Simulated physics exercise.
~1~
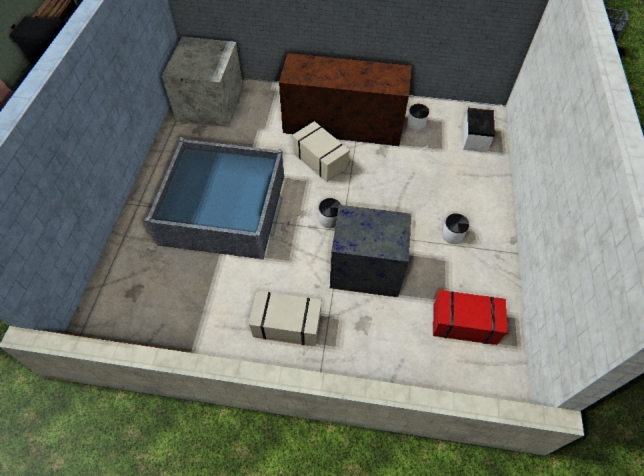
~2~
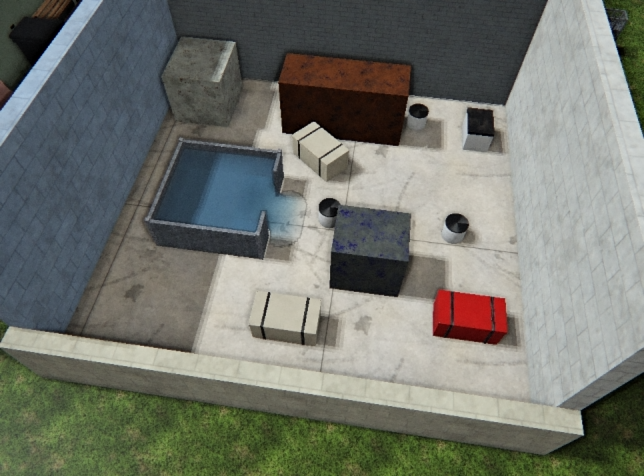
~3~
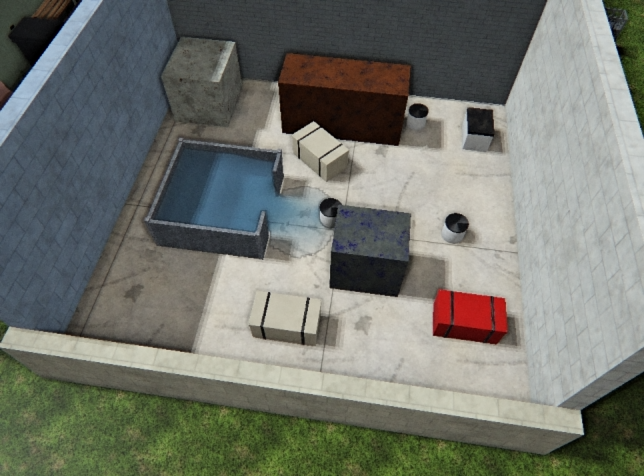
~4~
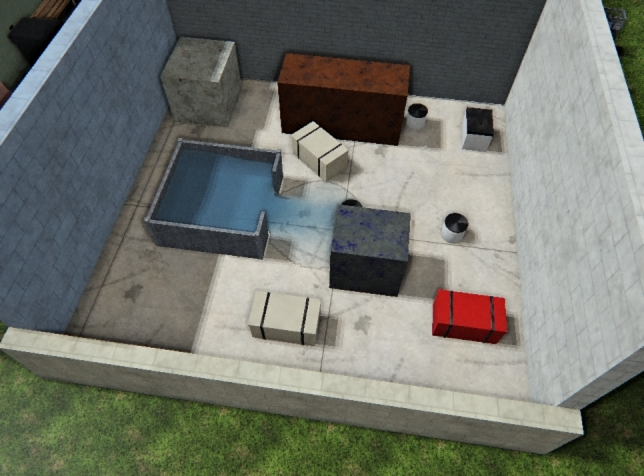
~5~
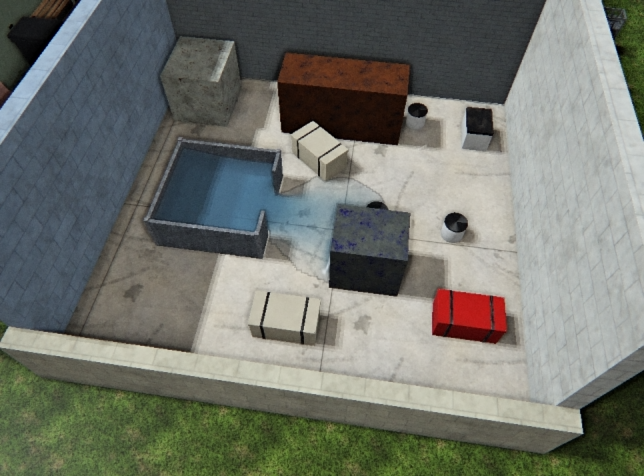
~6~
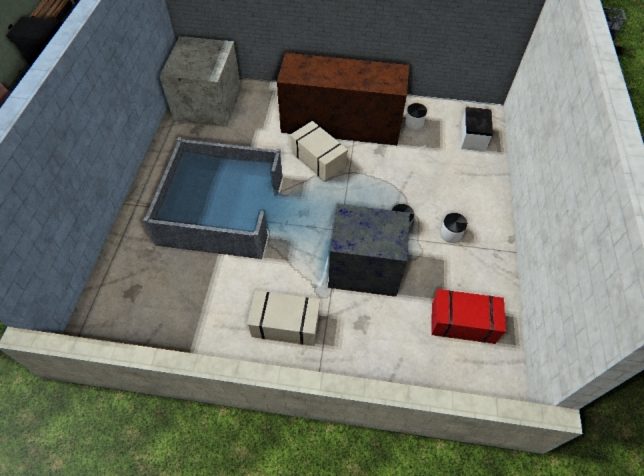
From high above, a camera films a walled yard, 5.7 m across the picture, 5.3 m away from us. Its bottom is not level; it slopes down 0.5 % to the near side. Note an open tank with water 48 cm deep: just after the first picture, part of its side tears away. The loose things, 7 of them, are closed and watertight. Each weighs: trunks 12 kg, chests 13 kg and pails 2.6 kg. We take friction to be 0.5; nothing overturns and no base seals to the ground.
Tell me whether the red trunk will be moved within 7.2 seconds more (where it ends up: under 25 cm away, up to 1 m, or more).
My guess: The red trunk goes a little way.
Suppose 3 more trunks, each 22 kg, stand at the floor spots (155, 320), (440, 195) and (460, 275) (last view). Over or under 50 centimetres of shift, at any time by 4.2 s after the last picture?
Listed order gives within the limit, above the limit, within the limit.
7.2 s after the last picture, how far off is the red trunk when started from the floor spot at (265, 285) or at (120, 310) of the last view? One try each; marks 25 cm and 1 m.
Run 1: It remains nearly still. Run 2: It remains nearly still.
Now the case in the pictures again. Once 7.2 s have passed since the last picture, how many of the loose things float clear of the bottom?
Tally: 3 of them.
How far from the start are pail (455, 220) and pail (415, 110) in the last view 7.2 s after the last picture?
First 250 cm, then 200 cm.
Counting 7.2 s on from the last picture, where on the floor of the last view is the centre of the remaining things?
Close to (366, 178).
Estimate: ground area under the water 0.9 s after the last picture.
At that time the wet patch spans about 11.0 m2.
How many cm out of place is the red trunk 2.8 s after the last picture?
About 0 cm by then.
Then, 0.9 s after the last picture the red trunk is near (471, 310), 0.0 m from its start, aground; 1 afloat.
Then, 2.8 s after the last picture the red trunk is near (470, 311), 0.0 m from its start, aground; 3 afloat.
Then, 4.8 s after the last picture the red trunk is near (454, 301), 0.2 m from its start, afloat; 5 afloat.
Then, 7.2 s after the last picture the red trunk is near (436, 286), 0.5 m from its start, afloat; 3 afloat.
